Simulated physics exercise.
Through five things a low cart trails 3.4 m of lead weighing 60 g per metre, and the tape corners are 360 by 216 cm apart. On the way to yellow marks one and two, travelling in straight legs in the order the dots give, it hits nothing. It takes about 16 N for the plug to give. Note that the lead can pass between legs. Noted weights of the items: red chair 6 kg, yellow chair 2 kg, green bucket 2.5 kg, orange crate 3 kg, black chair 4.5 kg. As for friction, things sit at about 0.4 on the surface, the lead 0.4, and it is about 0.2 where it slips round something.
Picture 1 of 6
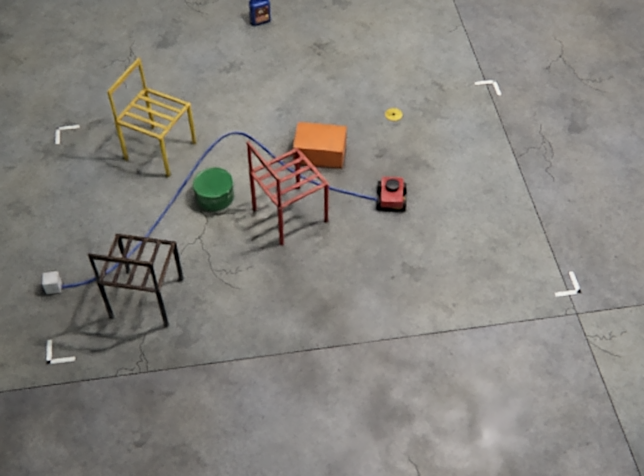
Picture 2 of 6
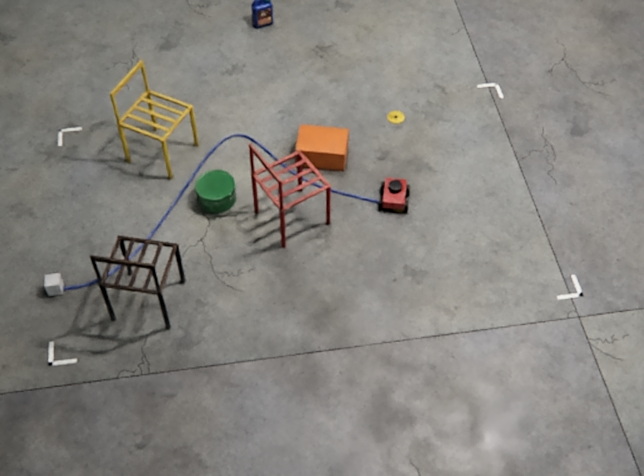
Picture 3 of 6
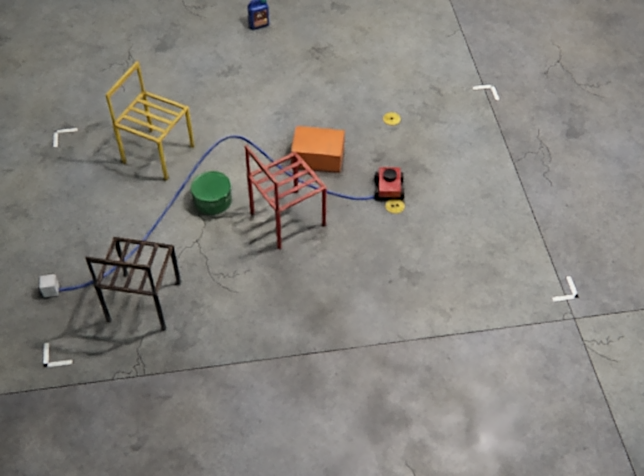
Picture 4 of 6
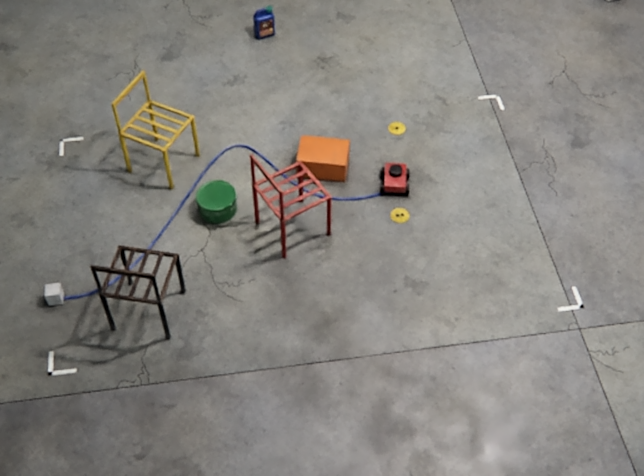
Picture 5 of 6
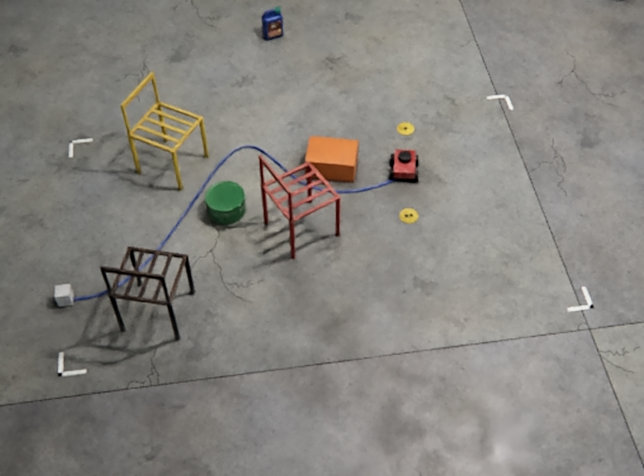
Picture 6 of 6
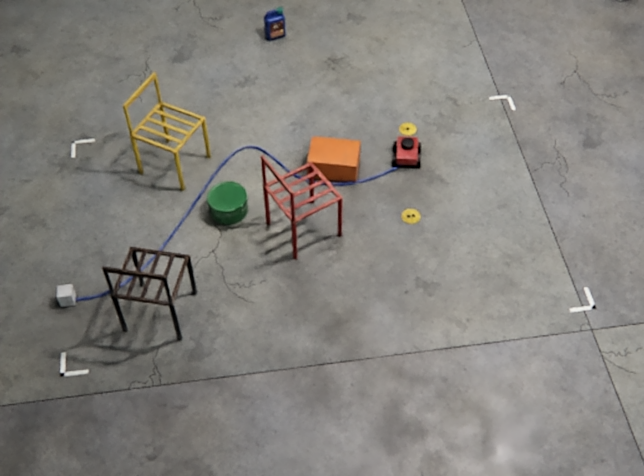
A small red cart trailing a blue lead rolls slowly away past the orange crate.
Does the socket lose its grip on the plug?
No, the plug stays in.
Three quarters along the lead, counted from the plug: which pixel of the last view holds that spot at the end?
(341, 182), give or take.
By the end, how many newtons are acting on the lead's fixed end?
Roughly 0 N.
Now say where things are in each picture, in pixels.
The first frame shows green bucket (213, 182); yellow chair (152, 112); red chair (289, 177); marks (394, 115) (397, 202); lead runs through (209, 149) (345, 192); cart (391, 203).
In the second frame, lead runs through (211, 152) (347, 194); cart (394, 205).
In the third frame, lead runs through (207, 153) (343, 196); cart (389, 193).
In the fourth frame, lead runs through (213, 162) (350, 199); cart (395, 188).
In the fifth frame, lead runs through (221, 163); cart (404, 174).
The sixth frame shows green bucket (227, 196); yellow chair (167, 126); red chair (302, 191); lead runs through (224, 163); cart (406, 161).
Next, cart at (407, 131), lead slack at the fixed end; nothing else has moved.
Then, cart at (409, 157), lead slack at the fixed end; nothing else has moved.
After that, cart at (410, 189), lead slack at the fixed end; nothing else has moved.
Later, cart at (411, 215), lead slack at the fixed end; nothing else has moved.
At the end, cart at (411, 215), lead slack at the fixed end; nothing else has moved.
